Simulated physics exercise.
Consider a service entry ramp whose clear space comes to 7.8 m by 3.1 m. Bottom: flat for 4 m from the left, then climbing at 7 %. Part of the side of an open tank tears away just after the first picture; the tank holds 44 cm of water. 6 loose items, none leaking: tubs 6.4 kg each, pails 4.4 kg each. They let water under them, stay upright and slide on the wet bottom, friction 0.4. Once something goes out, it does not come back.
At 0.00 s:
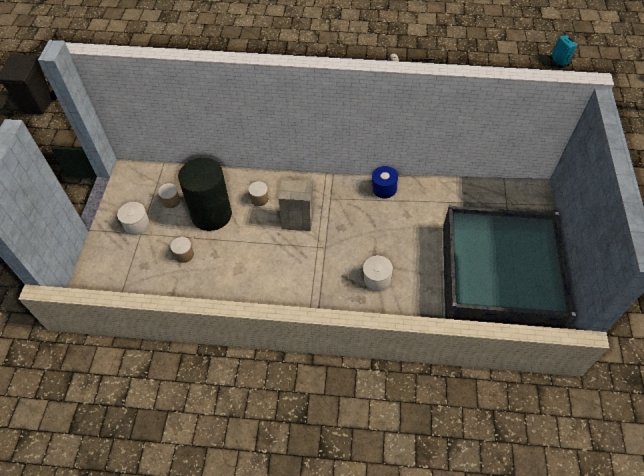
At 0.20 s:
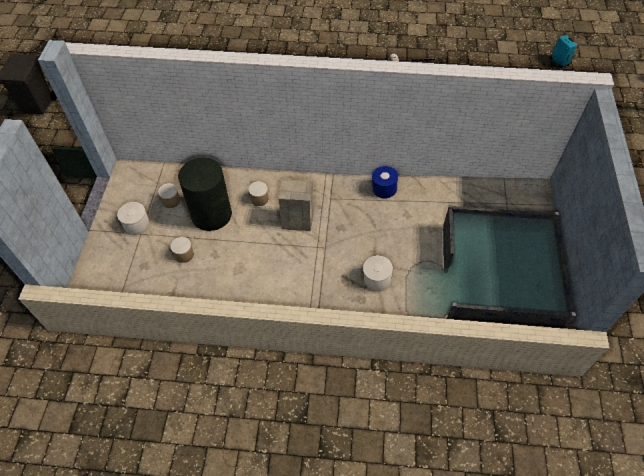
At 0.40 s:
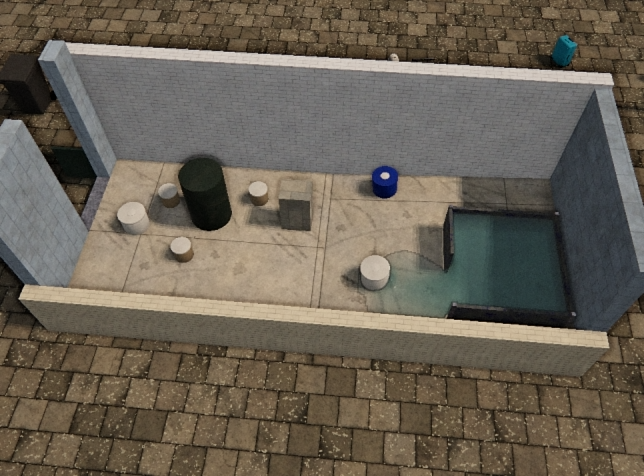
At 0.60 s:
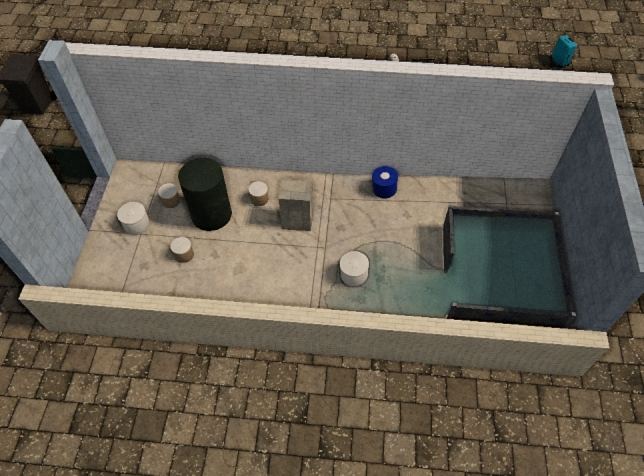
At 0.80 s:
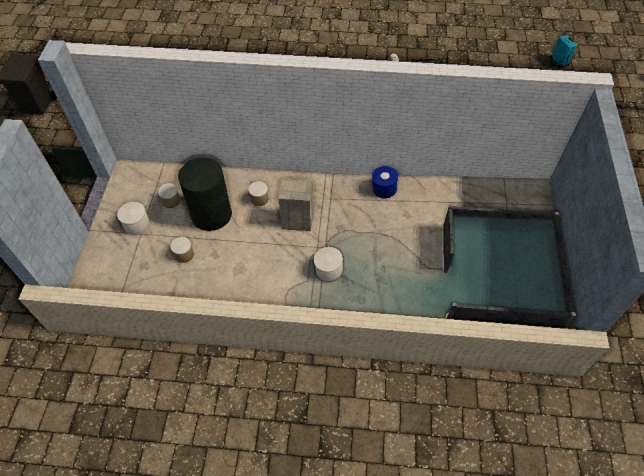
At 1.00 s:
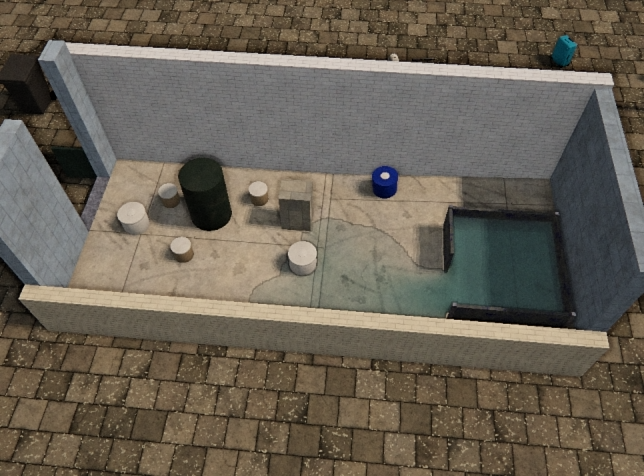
A long walled enclosure with a pale floor, open at its left end, sits on brown paving, seen from above by a still camera. A dark green cylinder, a grey block and small pale containers stand left of centre, a blue tub near the back wall, and a dark-framed water tank at right. The tank's left side opens, water spreads leftward across the floor, and the nearest white tub slides left with it.
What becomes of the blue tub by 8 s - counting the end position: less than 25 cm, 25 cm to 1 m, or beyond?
Probably it stays inside a quarter metre.
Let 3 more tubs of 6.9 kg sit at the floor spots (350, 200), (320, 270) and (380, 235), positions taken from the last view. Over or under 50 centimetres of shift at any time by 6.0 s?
Within, beyond, within.
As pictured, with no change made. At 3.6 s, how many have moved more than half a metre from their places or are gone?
Count: 3.
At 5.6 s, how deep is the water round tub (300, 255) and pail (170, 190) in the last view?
Roughly 6 and 5 cm.
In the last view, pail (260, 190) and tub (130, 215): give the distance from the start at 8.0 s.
In that order: 80 cm, gone out.
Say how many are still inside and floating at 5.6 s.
Total: 1.
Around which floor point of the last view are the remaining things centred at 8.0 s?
Somewhere near (287, 198).
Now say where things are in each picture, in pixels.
The first frame shows the blue tub at (386, 176) rests on the ground; water covers 2.7 m2; 0 of 6 have shifted.
The second frame shows the blue tub at (386, 176) rests on the ground; water covers 3.3 m2; 0 of 6 have shifted.
The third frame shows the blue tub at (386, 176), on the bottom; water covers 4.1 m2; 0 of 6 have shifted.
The fourth frame shows the blue tub at (386, 176) rests on the ground; water covers 5.0 m2; 1 of 6 have shifted.
The fifth frame shows the blue tub at (386, 176), on the bottom; 6.0 m2 under water; 1 of 6 have shifted.
The sixth frame shows the blue tub at (386, 176) rests on the ground; 7.0 m2 under water; 1 of 6 have shifted.
After 1.6 s the blue tub is near (386, 176), 0.0 m from its start, aground; 0 of 6 are out; 0 afloat.
After 3.6 s the blue tub is near (386, 176), 0.0 m from its start, aground; 2 of 6 are out; 1 afloat.
After 5.6 s the blue tub is near (386, 176), 0.0 m from its start, aground; 2 of 6 are out; 1 afloat.
After 8.0 s the blue tub is near (386, 176), 0.0 m from its start, aground; 2 of 6 are out; 3 afloat.
